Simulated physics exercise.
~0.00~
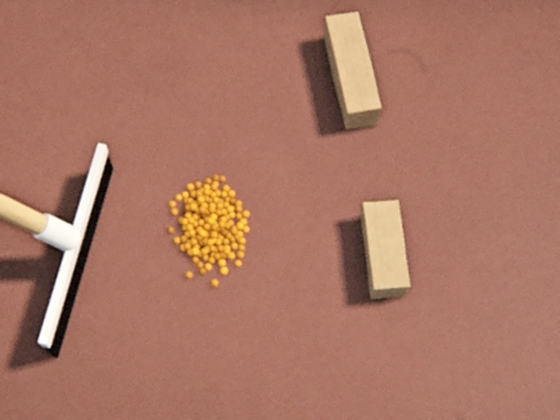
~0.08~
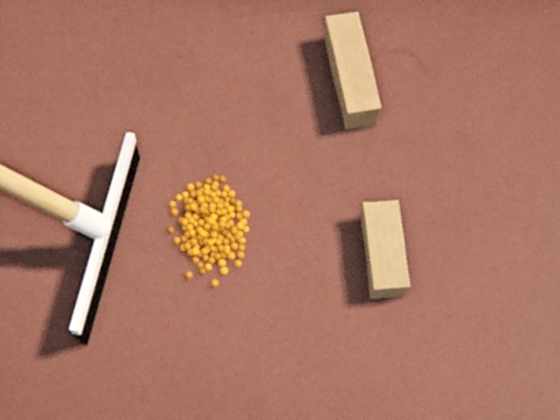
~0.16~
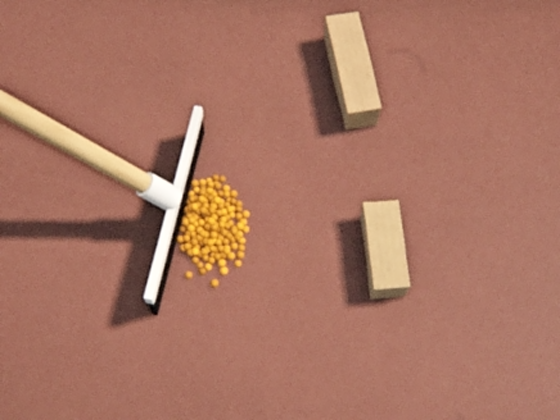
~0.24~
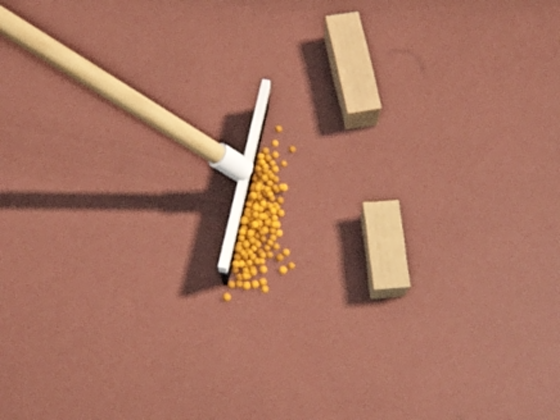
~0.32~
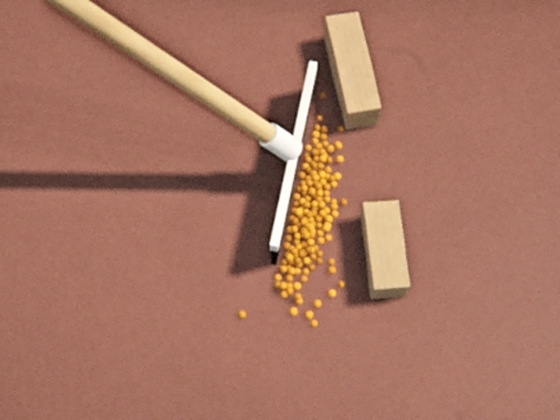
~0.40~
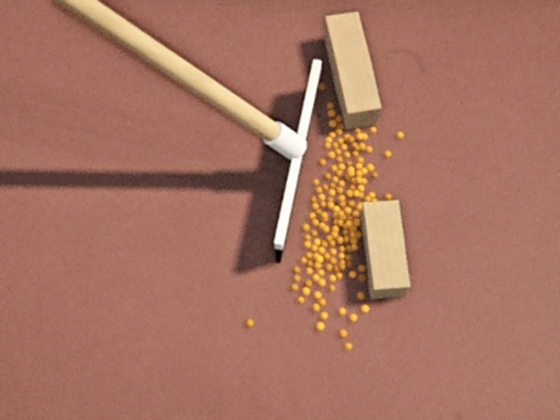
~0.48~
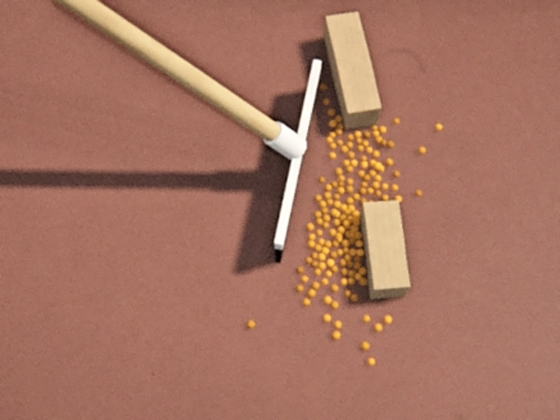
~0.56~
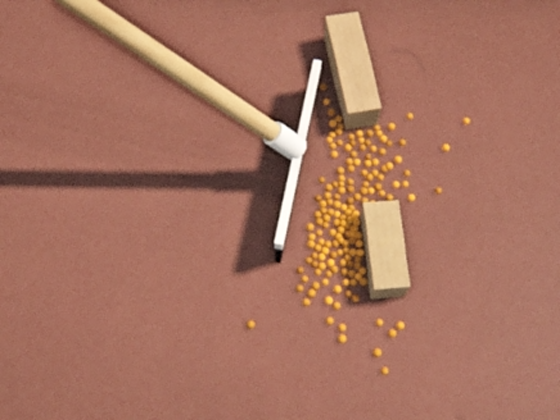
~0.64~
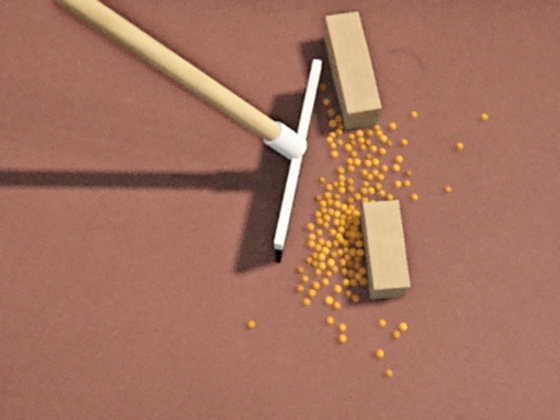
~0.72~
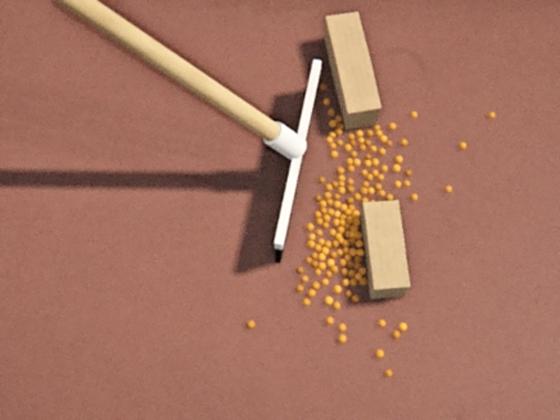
A squeegee pushes corn kernels right, then stops as some scatter between two wooden blocks.
